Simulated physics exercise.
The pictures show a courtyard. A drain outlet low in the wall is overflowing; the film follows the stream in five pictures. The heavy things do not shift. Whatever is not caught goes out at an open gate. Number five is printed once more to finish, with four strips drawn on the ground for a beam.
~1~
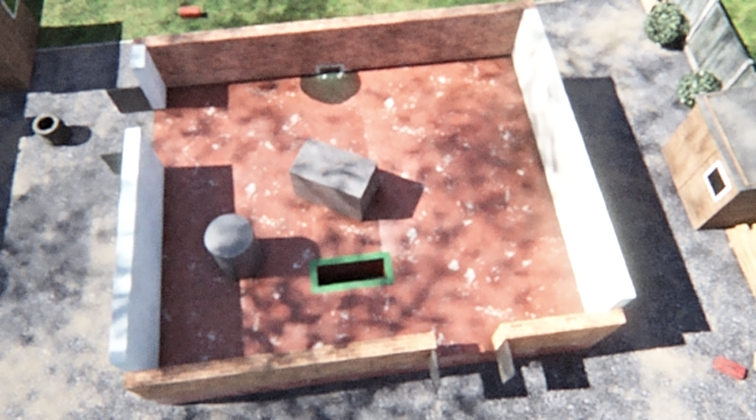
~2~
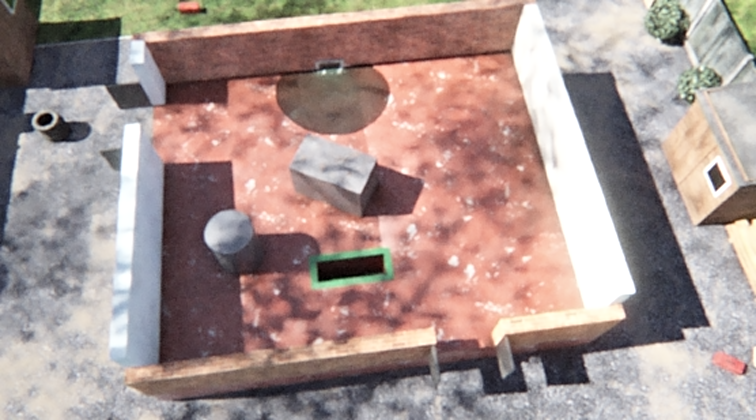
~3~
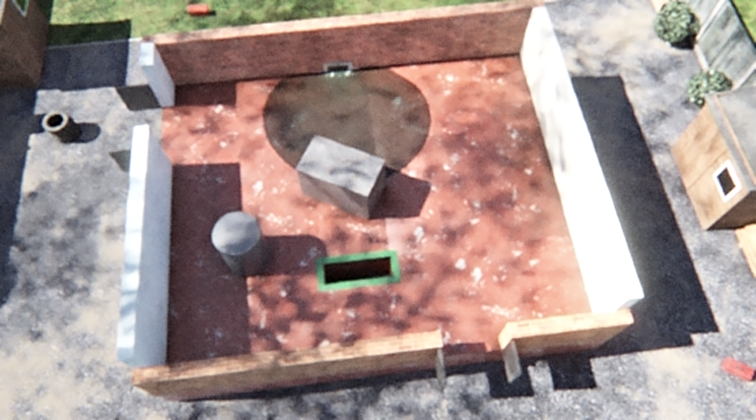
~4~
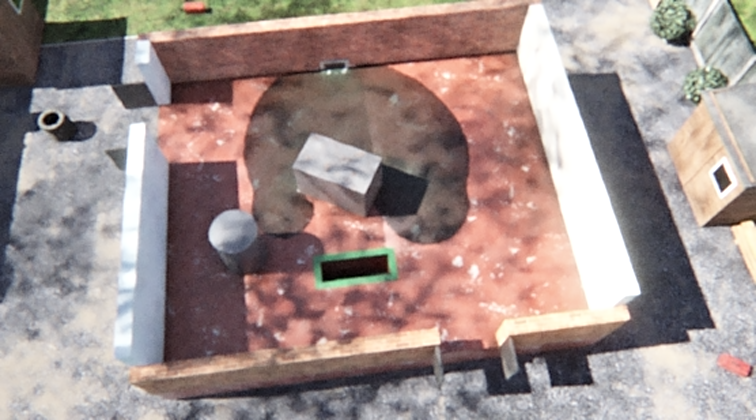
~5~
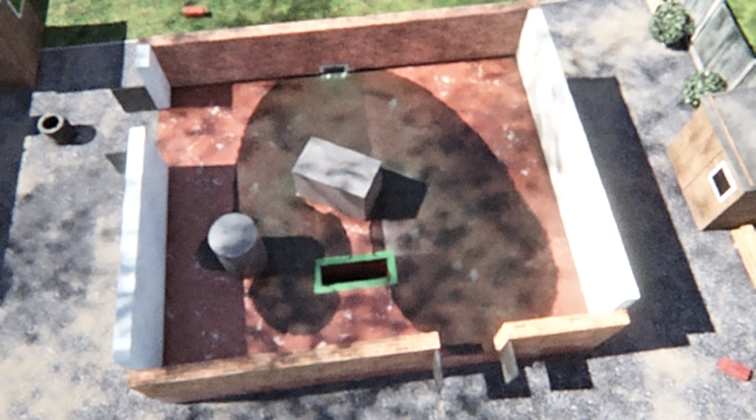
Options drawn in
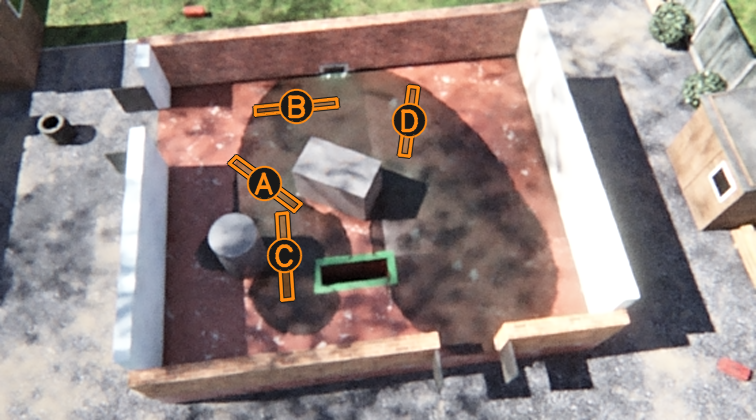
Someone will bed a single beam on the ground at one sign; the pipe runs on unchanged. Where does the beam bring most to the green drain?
Best: D.
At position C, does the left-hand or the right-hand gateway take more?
The right one.
On the marked copy, A from (233, 160) to (297, 207); B from (255, 111) to (337, 102); C from (287, 299) to (282, 213); D from (404, 155) to (413, 86).
With A, about 11 % of the stream goes into the green drain, about 80 % out by the gates.
With B, about 10 % of the stream goes into the green drain, about 85 % out by the gates.
With C, about 12 % of the stream goes into the green drain, about 83 % out by the gates.
With D, about 15 % of the stream goes into the green drain, about 79 % out by the gates.
